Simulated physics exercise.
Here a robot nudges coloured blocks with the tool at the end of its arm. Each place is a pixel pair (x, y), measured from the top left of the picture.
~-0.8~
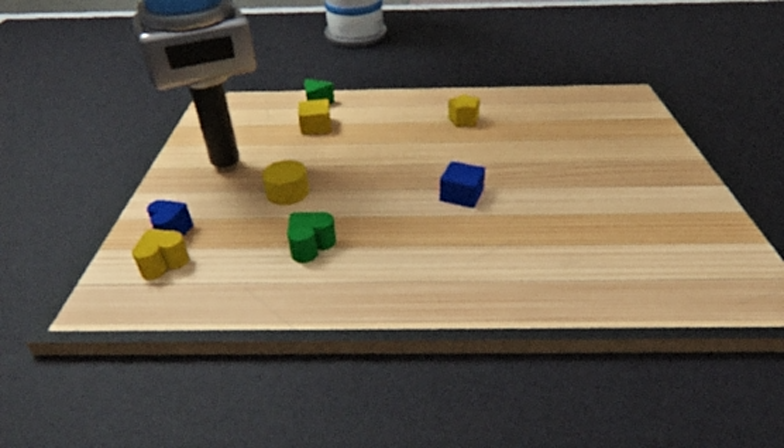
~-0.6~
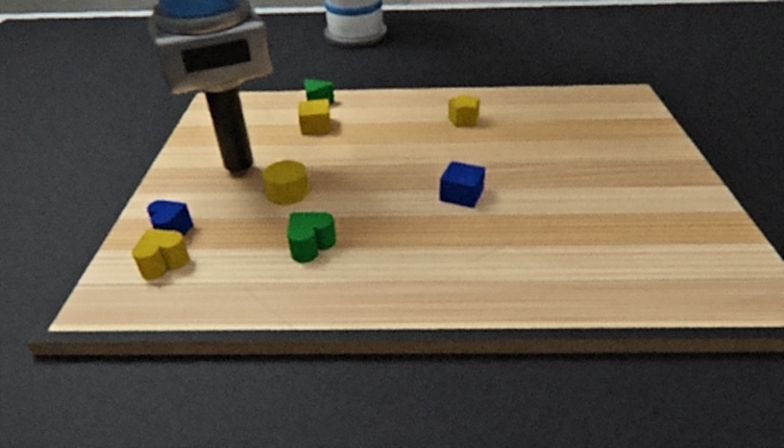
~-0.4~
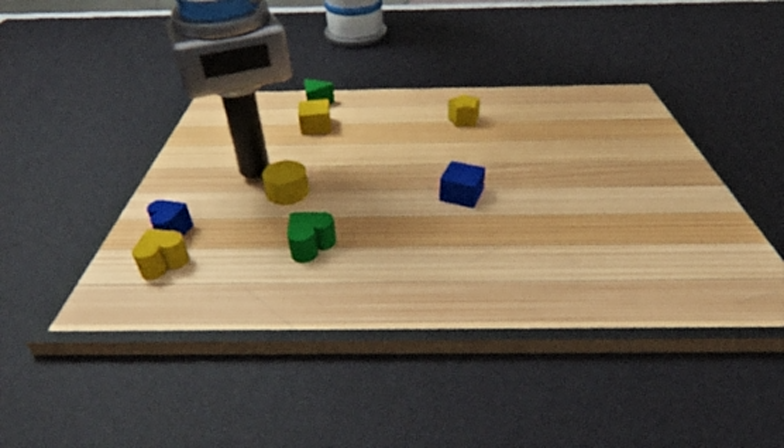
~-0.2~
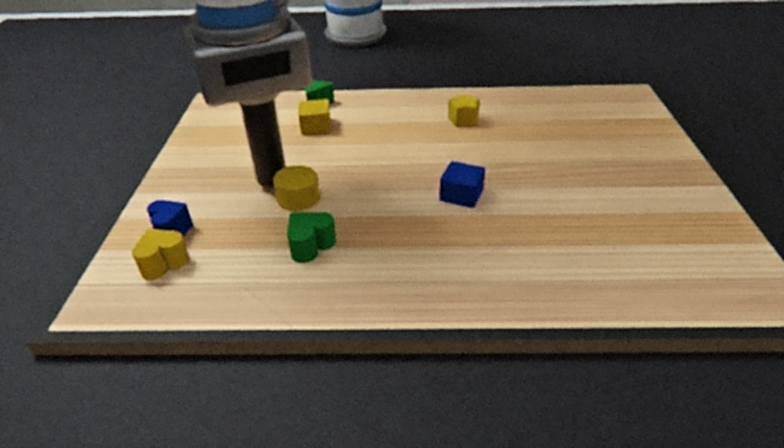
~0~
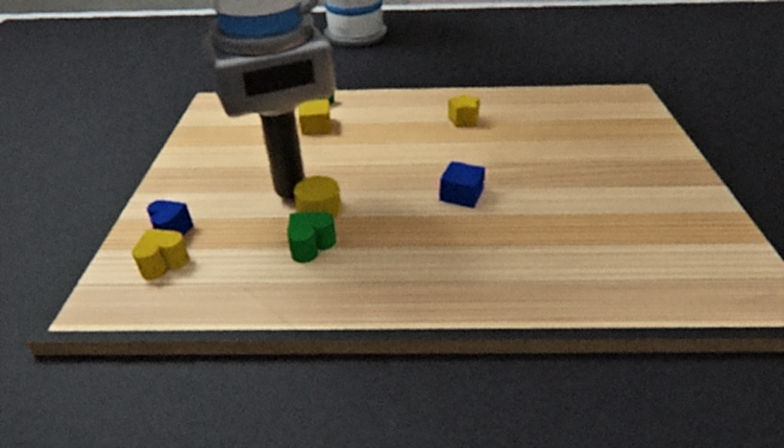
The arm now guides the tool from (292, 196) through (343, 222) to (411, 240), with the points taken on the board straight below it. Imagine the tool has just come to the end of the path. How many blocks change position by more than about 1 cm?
It shifts a single block.
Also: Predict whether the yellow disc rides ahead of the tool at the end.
Ahead to the end.
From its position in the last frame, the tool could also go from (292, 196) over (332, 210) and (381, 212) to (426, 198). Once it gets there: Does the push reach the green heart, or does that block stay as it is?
Here's my answer: The green heart remains in position.
On the path given first. One third of the way, tool (324, 206); yellow disc (355, 205).
Two thirds of the way, tool (364, 223); yellow disc (399, 222).
At the end, tool (411, 233); green heart not moved; yellow disc (444, 237).
